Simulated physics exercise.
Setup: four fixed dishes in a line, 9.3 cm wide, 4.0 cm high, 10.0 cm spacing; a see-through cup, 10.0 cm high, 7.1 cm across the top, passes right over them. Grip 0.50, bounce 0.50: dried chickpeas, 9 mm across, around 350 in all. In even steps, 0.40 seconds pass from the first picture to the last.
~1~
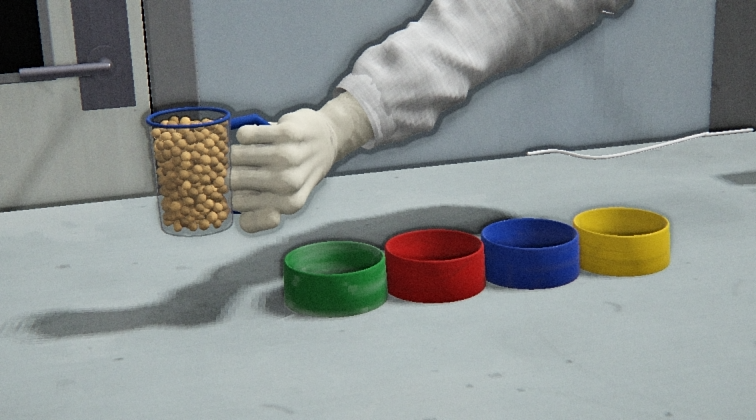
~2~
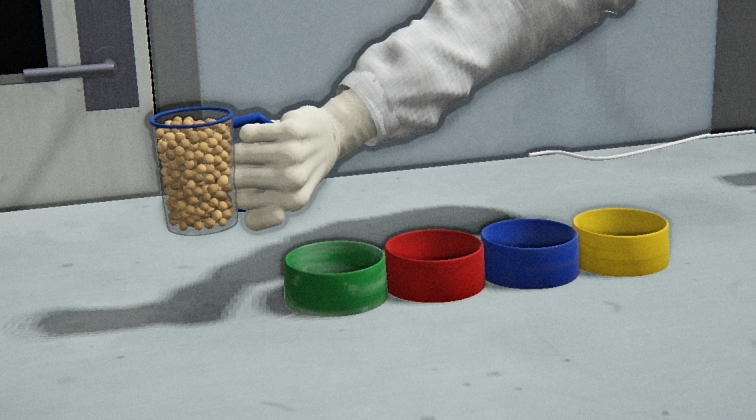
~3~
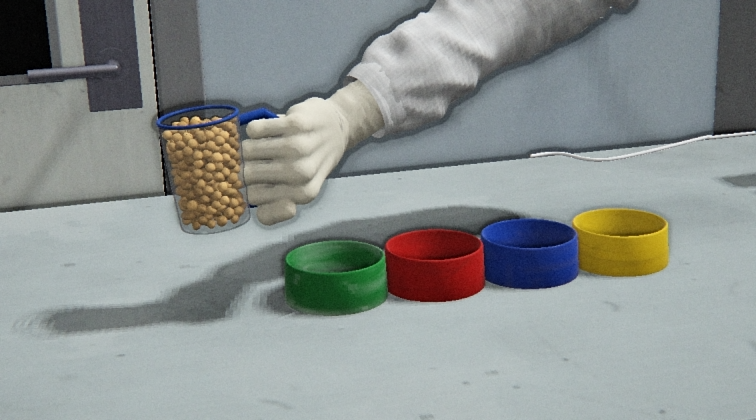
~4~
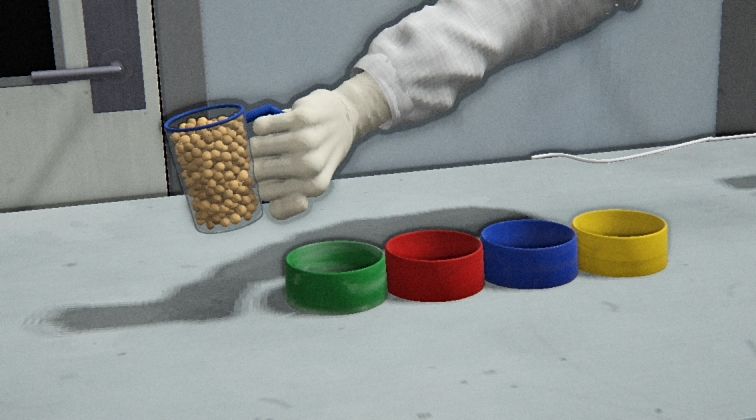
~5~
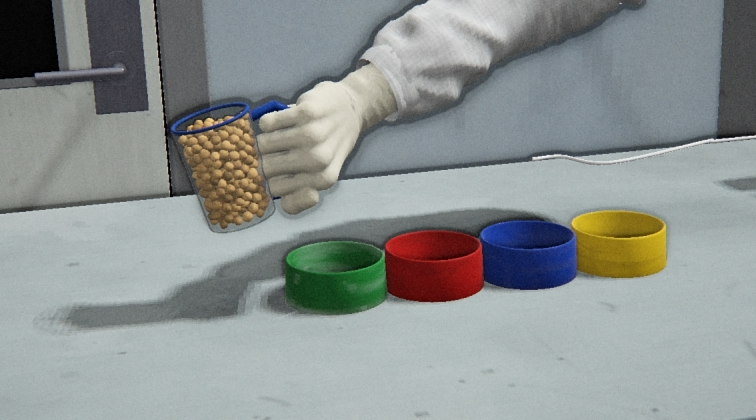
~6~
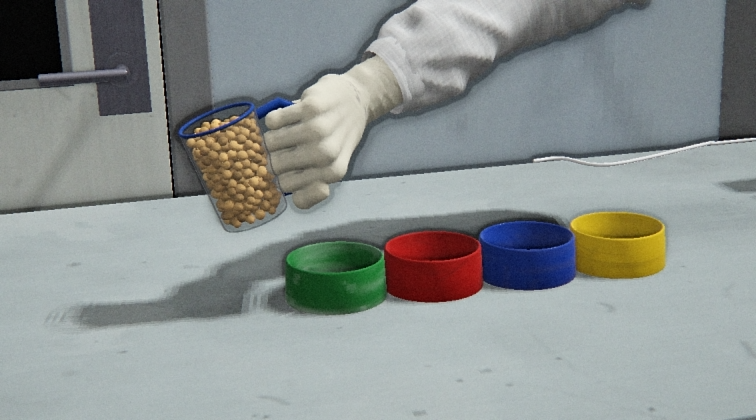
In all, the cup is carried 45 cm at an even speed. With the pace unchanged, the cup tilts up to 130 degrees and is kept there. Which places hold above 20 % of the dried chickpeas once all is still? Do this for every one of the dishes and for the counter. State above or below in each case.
In the end red: It will keep more than a fifth; blue: It will keep a fifth or less; green: It will keep more than a fifth; yellow: It will keep a fifth or less; counter: It will keep a fifth or less.
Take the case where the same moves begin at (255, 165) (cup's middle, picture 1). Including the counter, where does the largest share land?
Top spot: Red.
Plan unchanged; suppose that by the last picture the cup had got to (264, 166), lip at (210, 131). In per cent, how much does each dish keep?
Per cent kept: Red 0; blue 40; green 0; yellow 50.
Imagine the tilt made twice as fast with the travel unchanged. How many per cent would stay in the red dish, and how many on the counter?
Red 0; counter 60.
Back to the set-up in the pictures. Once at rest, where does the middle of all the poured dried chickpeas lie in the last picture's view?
Roughly (399, 273).
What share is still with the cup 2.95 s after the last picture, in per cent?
I'd put it at roughly 0 per cent.
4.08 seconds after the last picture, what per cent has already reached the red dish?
I'd say close to 50 per cent at that point.
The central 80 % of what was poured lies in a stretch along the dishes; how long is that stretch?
It spans roughly 13 centimetres along the row.
Then, 1.77 s after the last picture, tilt 110 degrees; cup holds 65 %, green 30 %.
Then, 2.95 s after the last picture, tilt 130 degrees; cup holds 0 %, red 50 %, green 40 %.
Then, 4.08 s after the last picture, tilt 130 degrees; cup holds 0 %, red 50 %, green 40 %.
In the end, red 50 %, blue 0 %, green 40 %, yellow 0 %, counter 10 %.
